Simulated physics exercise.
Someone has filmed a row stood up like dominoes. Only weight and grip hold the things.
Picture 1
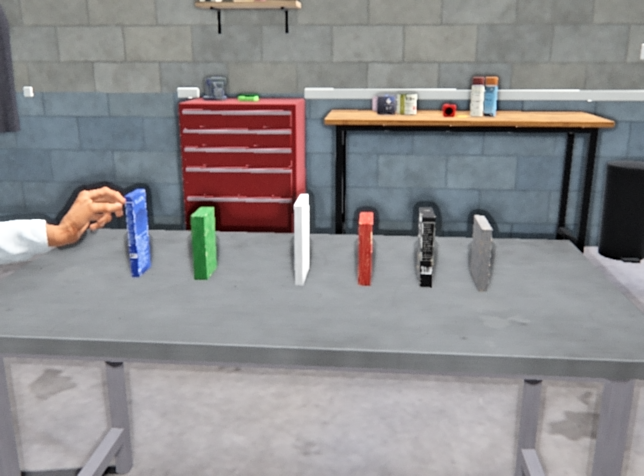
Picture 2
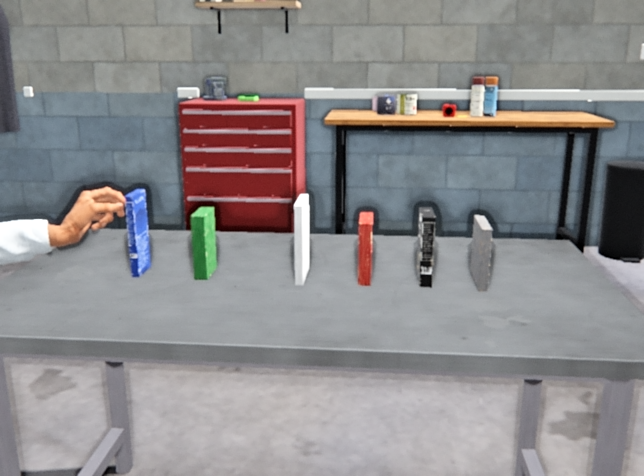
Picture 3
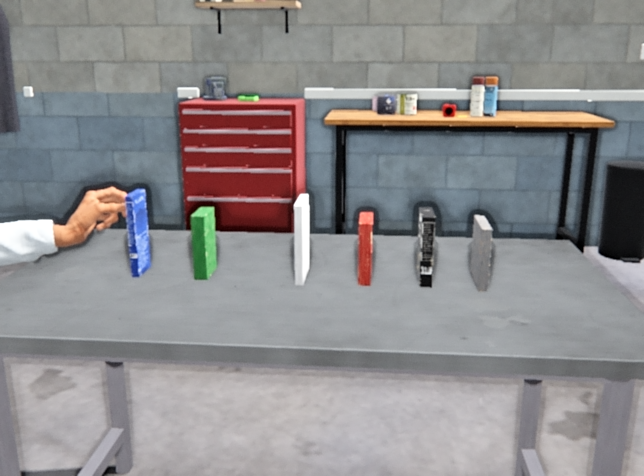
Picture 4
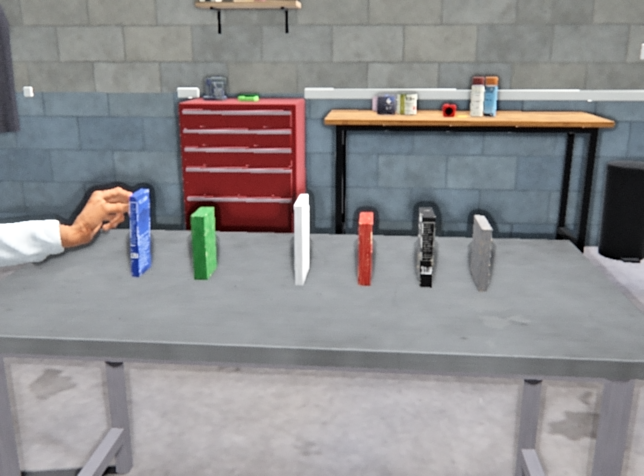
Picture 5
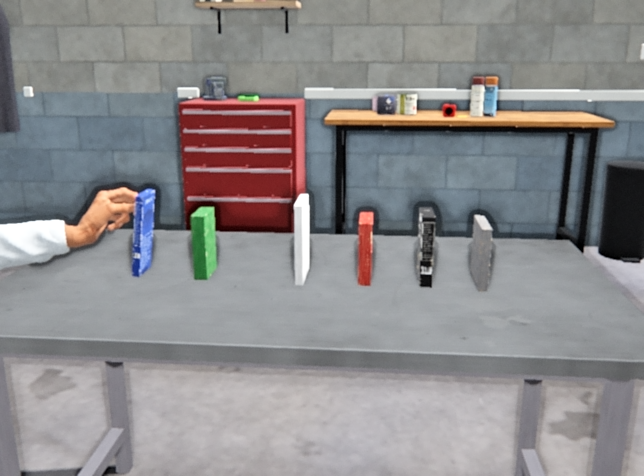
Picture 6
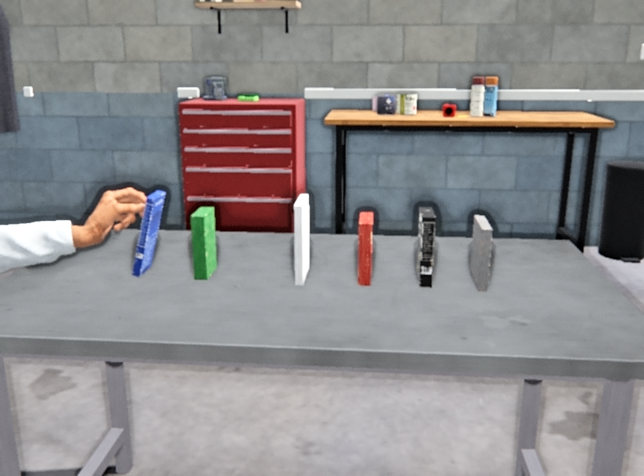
A hand at the left pushed the top of the blue packet, which slowly leaned to the right toward the green block, while the white, red, black and grey pieces stood still on the table.
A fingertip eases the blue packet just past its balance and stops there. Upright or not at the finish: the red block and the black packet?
The red block keeps standing; the black packet keeps standing.
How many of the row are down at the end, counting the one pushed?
In all, 2.
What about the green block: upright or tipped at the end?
The green block falls over.
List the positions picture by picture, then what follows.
The first picture shows red block (365, 249); black packet (425, 247).
The second picture shows green block (204, 243); white board (302, 239).
The third picture shows green block (204, 243); white board (302, 239).
The fourth picture shows blue packet 3° over; green block (204, 243); white board (302, 239).
The fifth picture shows blue packet 7° over; green block (204, 243); white board (302, 239).
The sixth picture shows blue packet 15° over; red block (365, 249); black packet (425, 247).
Then, 0.20 s after the last picture, blue packet 46° over; green block tipped 5° from how it was.
Then, 0.50 s after the last picture, blue packet 77° over; green block tipped 71° from how it was.
Then, 0.60 s after the last picture, blue packet 77° over; green block on its side.
Then, 2.00 s after the last picture, blue packet 79° over; green block on its side.
At rest, tipped over on the table, green block; the other 3 in place. Seen from the same camera at the end, red block near (365, 249), black packet near (425, 247).
